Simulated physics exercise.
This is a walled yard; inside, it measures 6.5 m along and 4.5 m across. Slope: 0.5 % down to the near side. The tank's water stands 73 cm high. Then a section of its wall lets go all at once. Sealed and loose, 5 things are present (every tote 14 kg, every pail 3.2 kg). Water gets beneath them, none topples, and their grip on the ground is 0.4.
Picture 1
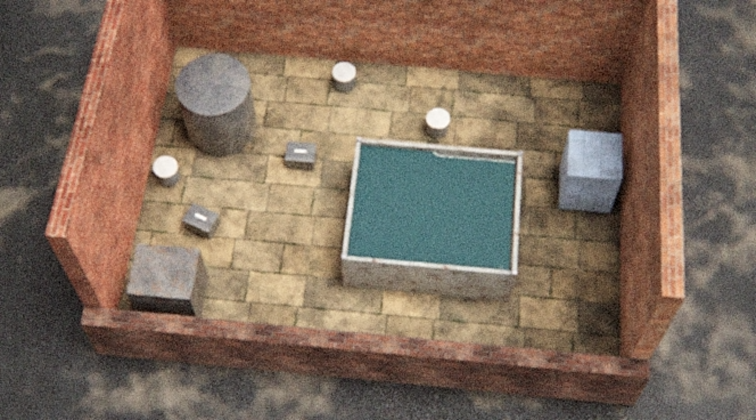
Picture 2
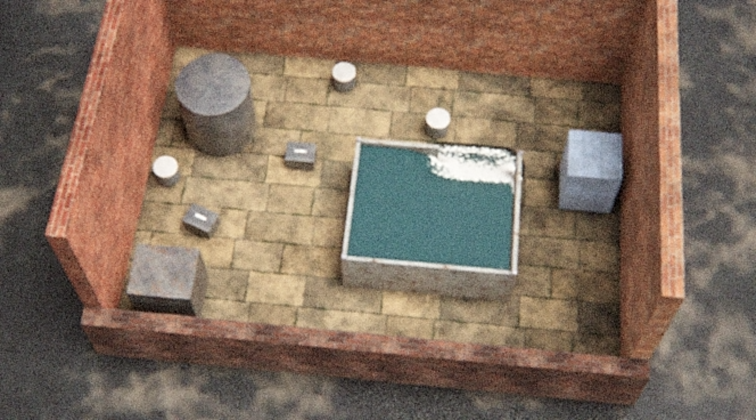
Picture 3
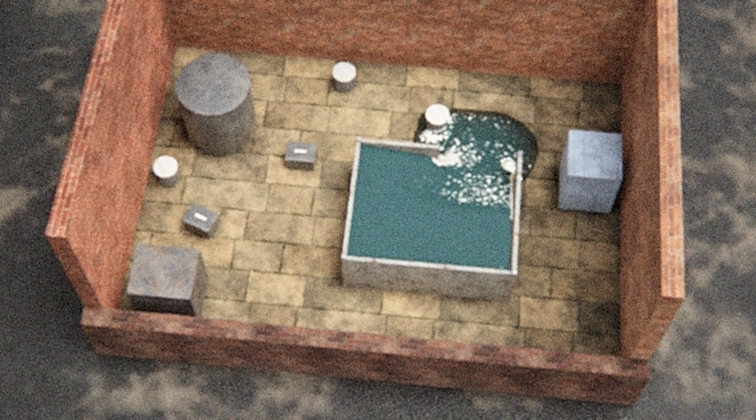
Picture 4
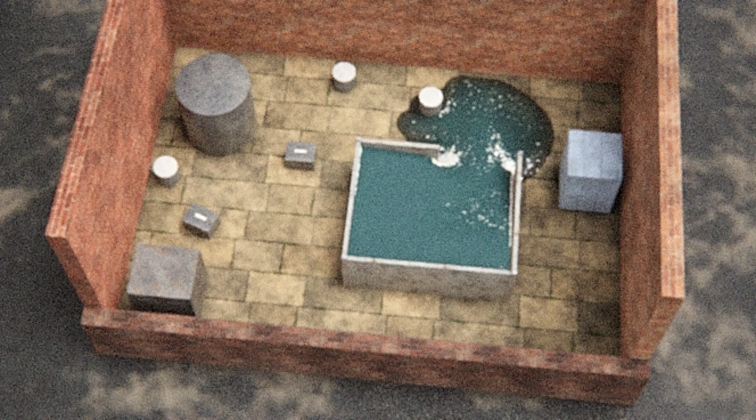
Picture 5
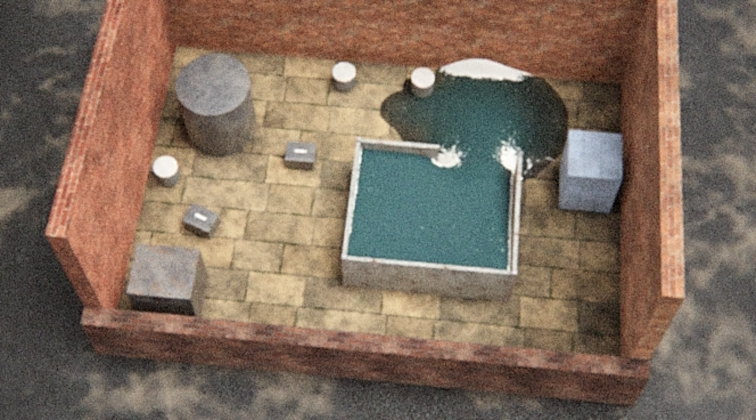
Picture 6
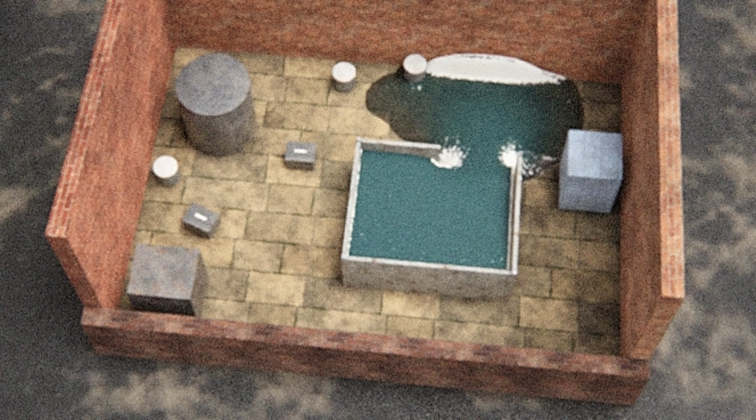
Water poured out of the far right corner of a tank in a brick-walled yard, spreading across the paving to the back wall and pushing one small white pail backward, while everything else stayed put.
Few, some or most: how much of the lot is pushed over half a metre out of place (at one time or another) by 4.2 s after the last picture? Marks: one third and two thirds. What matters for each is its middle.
That comes to one to two thirds.
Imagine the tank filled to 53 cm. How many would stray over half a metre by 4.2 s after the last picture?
Then 2 of them.
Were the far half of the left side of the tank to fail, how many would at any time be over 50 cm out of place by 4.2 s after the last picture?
You'd get 5 in that case.
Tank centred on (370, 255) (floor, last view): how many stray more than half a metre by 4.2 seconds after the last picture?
Then the count would be 3.
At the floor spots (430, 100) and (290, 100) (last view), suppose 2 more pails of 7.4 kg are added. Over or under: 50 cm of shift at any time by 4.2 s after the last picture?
The first comes out beyond the limit, the second beyond the limit.
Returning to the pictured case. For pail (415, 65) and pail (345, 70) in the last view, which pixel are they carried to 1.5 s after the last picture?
About (284, 93) for the first and (266, 105) for the second.
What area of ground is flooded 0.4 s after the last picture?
8.5 m2.
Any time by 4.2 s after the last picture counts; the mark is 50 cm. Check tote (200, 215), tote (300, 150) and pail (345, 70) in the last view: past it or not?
One by one: Below the line; below the line; above the line.
Then, 0.4 s after the last picture 1 of 5 are over 50 cm from their spots; 1 afloat.
Then, 1.5 s after the last picture 2 of 5 are over 50 cm from their spots; 1 afloat.
Then, 2.8 s after the last picture 2 of 5 are over 50 cm from their spots; 2 afloat.
Then, 4.2 s after the last picture 3 of 5 are over 50 cm from their spots, and 3 have been at some point; 2 afloat.
